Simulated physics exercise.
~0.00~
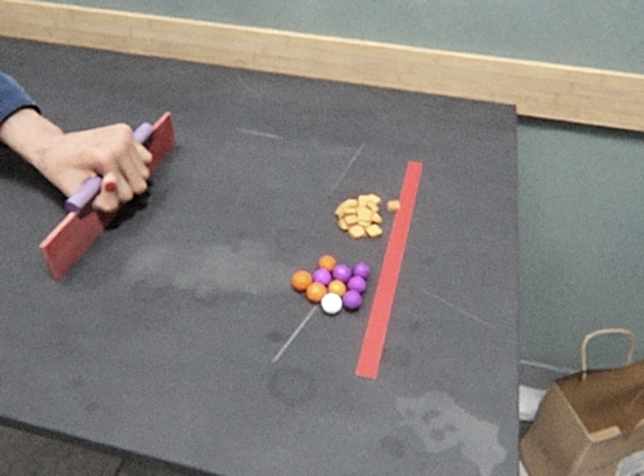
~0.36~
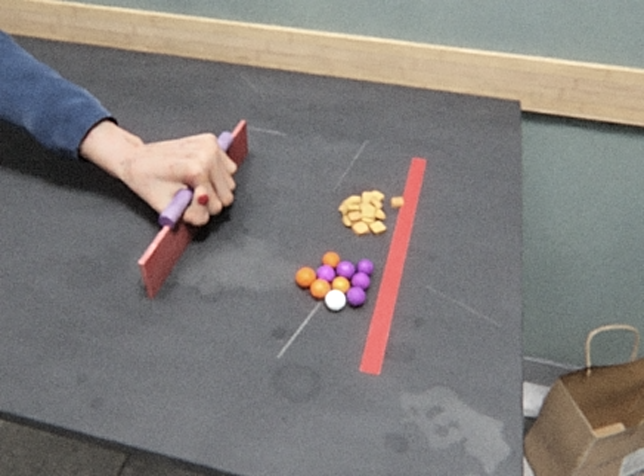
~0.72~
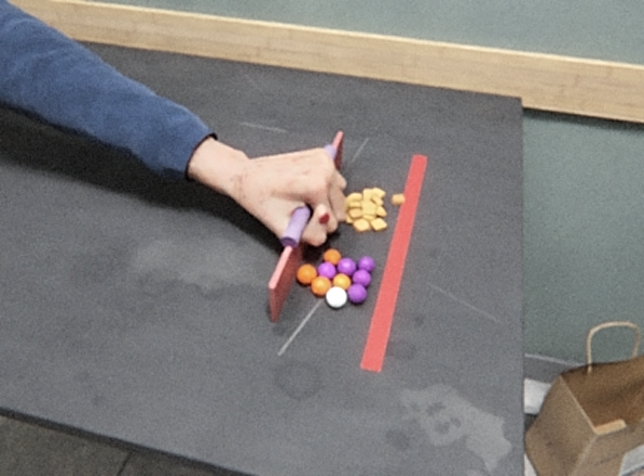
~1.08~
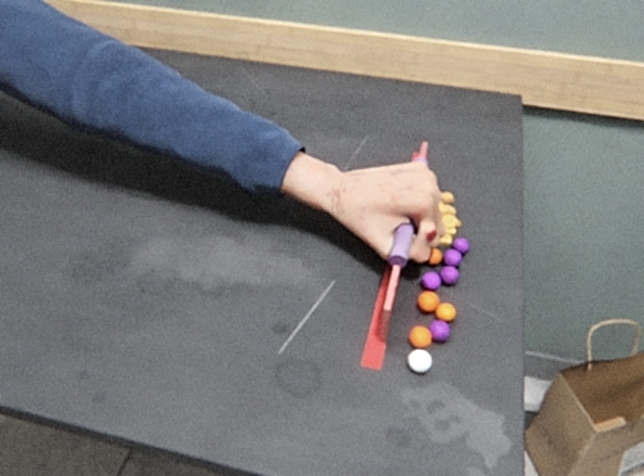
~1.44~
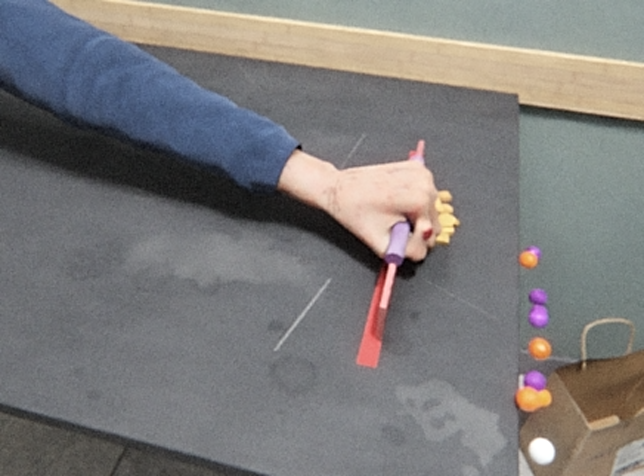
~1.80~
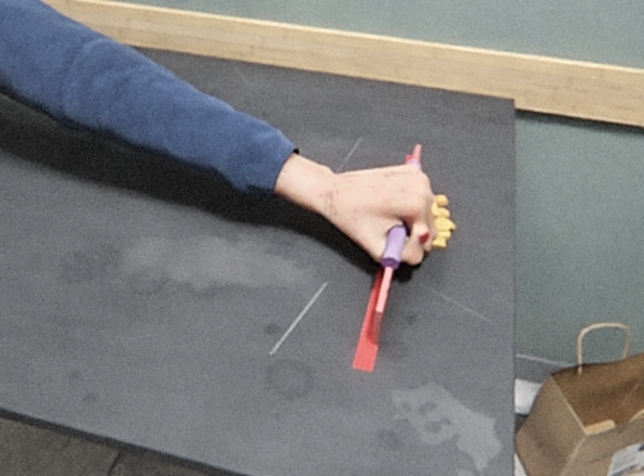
Colourful balls rolling off a table's right edge after a hand sweeps them rightward with a scraper, yellow pieces staying on top.
